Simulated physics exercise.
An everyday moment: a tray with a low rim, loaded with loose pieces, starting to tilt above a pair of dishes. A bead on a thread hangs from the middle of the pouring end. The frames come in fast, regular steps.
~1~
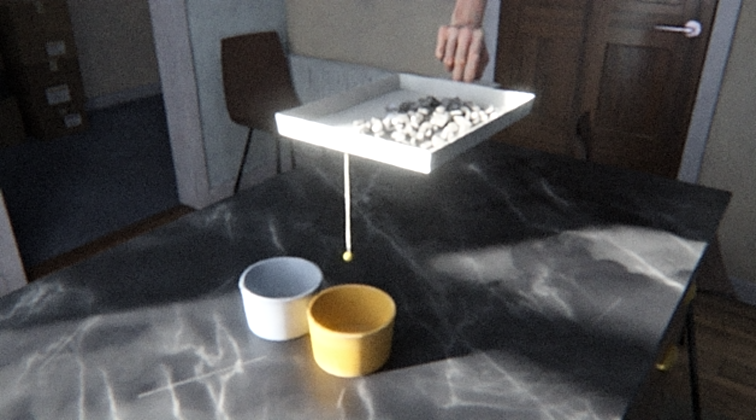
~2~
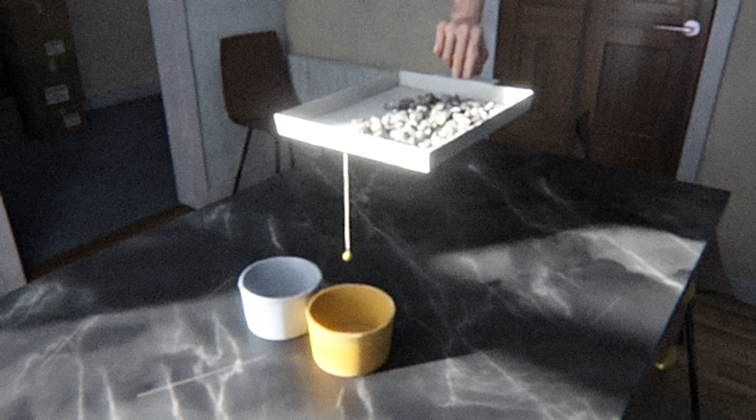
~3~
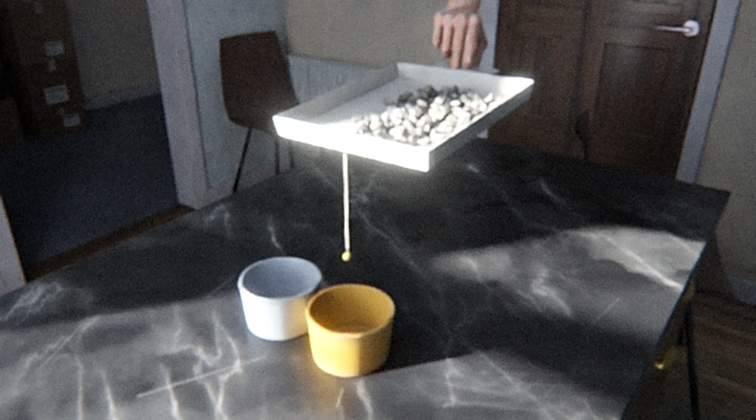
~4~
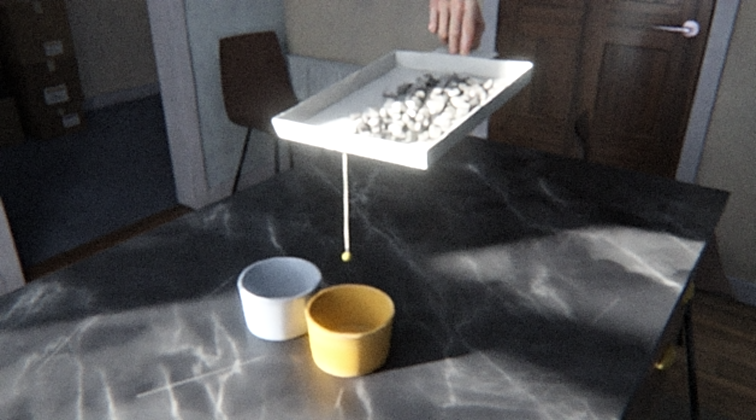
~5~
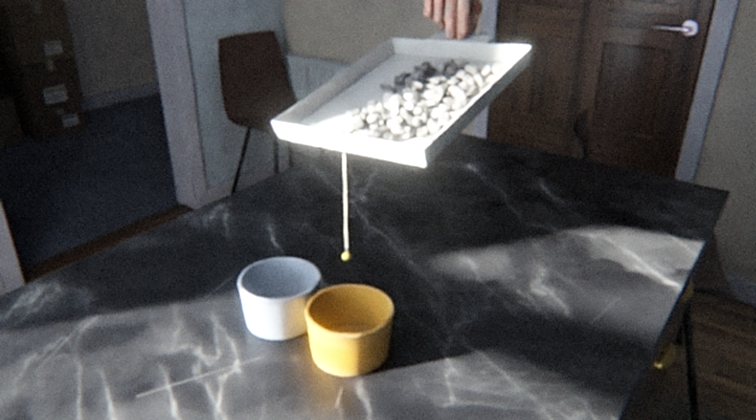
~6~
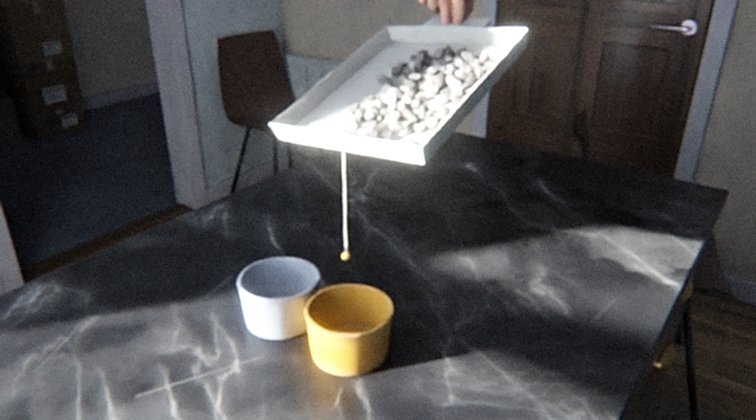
A hand raises the back of a white tray of pebbles, steadily tilting it above two dishes.
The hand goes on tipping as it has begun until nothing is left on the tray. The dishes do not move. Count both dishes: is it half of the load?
The two hold over half of the load.
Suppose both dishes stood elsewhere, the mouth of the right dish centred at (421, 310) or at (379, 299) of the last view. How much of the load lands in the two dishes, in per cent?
First some 10, then 40 per cent.
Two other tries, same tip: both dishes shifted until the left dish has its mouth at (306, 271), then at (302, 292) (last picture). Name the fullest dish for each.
At the first place left, at the second the left dish.
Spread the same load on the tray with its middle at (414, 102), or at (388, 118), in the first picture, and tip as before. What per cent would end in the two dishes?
About 60 and 70 per cent.
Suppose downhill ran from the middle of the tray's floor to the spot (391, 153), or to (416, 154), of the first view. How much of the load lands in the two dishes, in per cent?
Roughly 40 per cent, and 10 per cent.
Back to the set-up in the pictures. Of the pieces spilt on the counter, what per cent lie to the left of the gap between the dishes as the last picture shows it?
It comes to 90 per cent or so.
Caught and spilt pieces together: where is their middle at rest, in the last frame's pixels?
Around (284, 313).
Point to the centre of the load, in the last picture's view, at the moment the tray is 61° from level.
Roughly at (341, 118).
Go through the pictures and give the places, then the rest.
The first frame shows corners of the pouring end at (280, 114) and (429, 151), level; middle of the load at (422, 119), bits of gravel; left dish at (255, 313); right dish at (325, 348); bead on its thread at (349, 257).
The second frame shows corners of the pouring end at (279, 115) and (428, 150), level; middle of the load at (421, 117).
The third frame shows corners of the pouring end at (277, 116) and (427, 149), tipped barely, lowest at the left corner; middle of the load at (420, 112).
The fourth frame shows corners of the pouring end at (276, 119) and (425, 148), tipped a little, lowest at the left corner; middle of the load at (419, 104).
The fifth frame shows corners of the pouring end at (274, 121) and (422, 146), tipped a little, lowest at the left corner; middle of the load at (417, 96).
The sixth frame shows corners of the pouring end at (273, 123) and (420, 145), tipped clearly, lowest at the left corner; middle of the load at (414, 88); left dish at (252, 312); right dish at (323, 347).
Soon, tray tipped steeply; all on the tray.
A while on, tray tipped right over; about half on the tray; a small part in the right dish; about a quarter in the left dish; a small part outside both; a small part in the air.
Towards the end, tray tipped past a quarter turn; about a quarter in the right dish; about half in the left dish; about a third outside both.
Finally, tray tipped past a quarter turn; about a quarter in the right dish; about half in the left dish; about a third outside both.
